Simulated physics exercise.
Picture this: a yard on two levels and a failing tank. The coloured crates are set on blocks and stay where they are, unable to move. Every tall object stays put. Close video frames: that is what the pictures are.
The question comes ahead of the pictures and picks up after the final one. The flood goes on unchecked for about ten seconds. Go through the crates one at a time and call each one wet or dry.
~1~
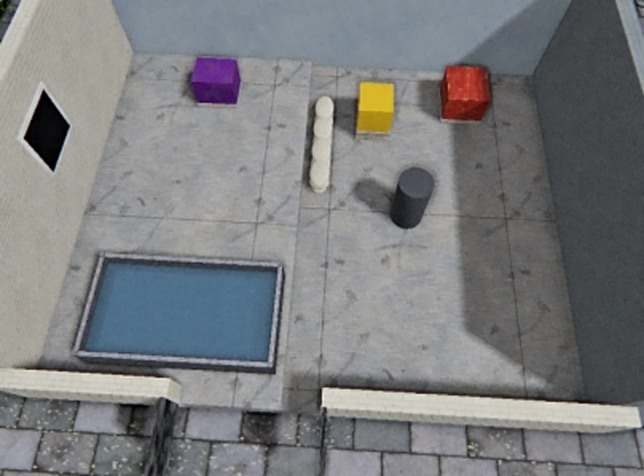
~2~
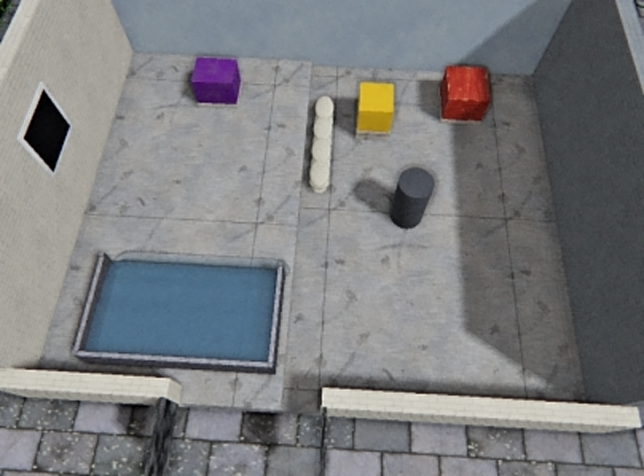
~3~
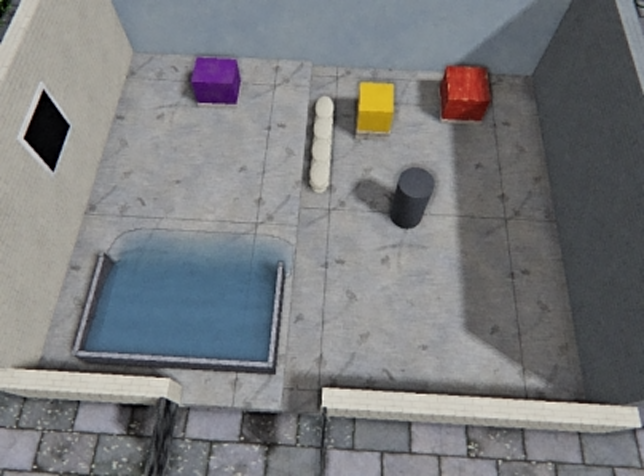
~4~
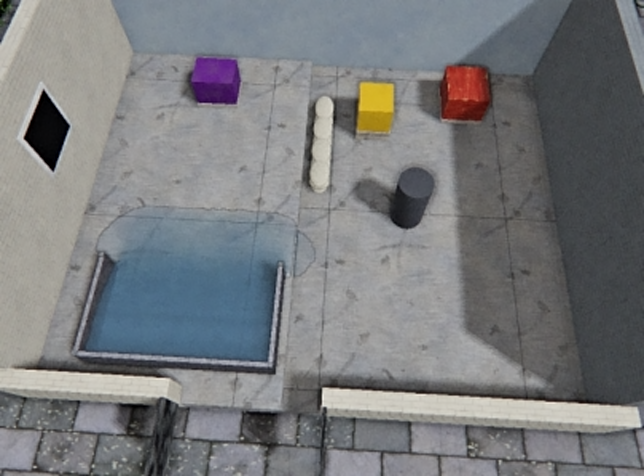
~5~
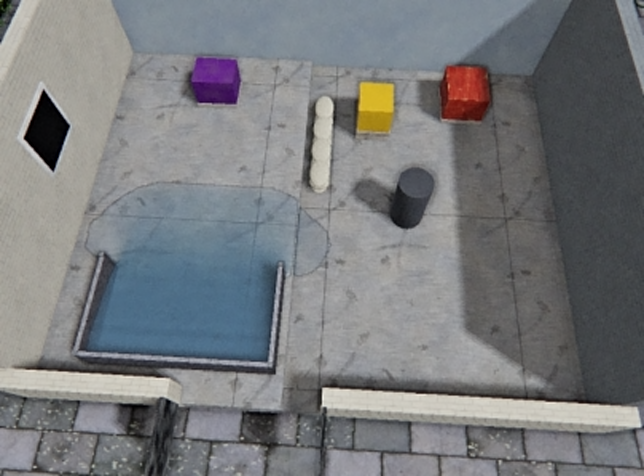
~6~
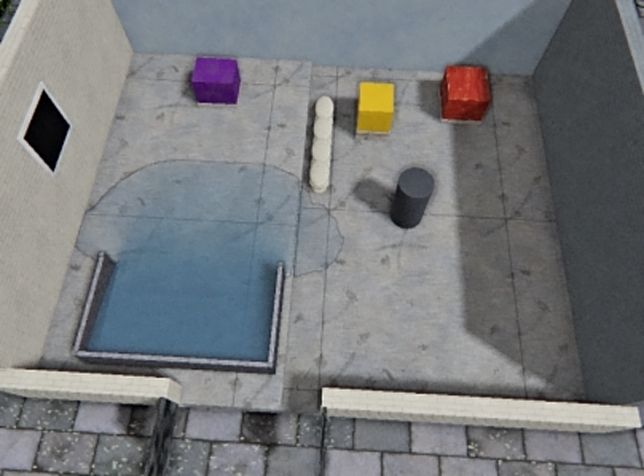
The yellow crate is dry. The purple crate is wet. The red crate is wet.
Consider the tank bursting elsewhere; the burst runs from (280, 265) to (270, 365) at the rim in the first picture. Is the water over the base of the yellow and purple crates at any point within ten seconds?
The yellow crate is untouched; the purple crate is untouched.
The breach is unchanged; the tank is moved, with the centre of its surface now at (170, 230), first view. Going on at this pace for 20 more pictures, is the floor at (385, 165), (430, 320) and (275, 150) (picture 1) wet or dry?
As listed: Not flooded, free of water, wet.
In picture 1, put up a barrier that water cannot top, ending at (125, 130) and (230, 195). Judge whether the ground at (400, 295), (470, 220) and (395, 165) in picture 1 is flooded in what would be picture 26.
Outcome by spot, in order - unwatered, unwatered, watered.
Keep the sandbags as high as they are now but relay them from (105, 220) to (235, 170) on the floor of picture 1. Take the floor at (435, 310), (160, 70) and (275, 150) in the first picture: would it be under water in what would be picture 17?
Order kept: Flood-free - flood-free - flood-hit.
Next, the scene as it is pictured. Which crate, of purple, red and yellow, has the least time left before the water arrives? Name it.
It's the purple one here.
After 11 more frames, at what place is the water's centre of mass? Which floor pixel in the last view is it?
Near (213, 194) in the last view.
A moment on, water covers 30 % of the floor; the yellow crate not reached, the purple crate water round its plinth, the red crate not reached.
Next, water covers 40 % of the floor; the yellow crate not reached, the purple crate water round its plinth, the red crate not reached.
Then, water covers 50 % of the floor; the yellow crate water round its plinth, the purple crate water round its plinth, the red crate water round its plinth.
Later, water covers 65 % of the floor; the yellow crate water round its plinth, the purple crate water round its plinth, the red crate water round its plinth.
In the end, water covers 95 % of the floor; the yellow crate stayed above the water, the purple crate was topped, the red crate was topped.
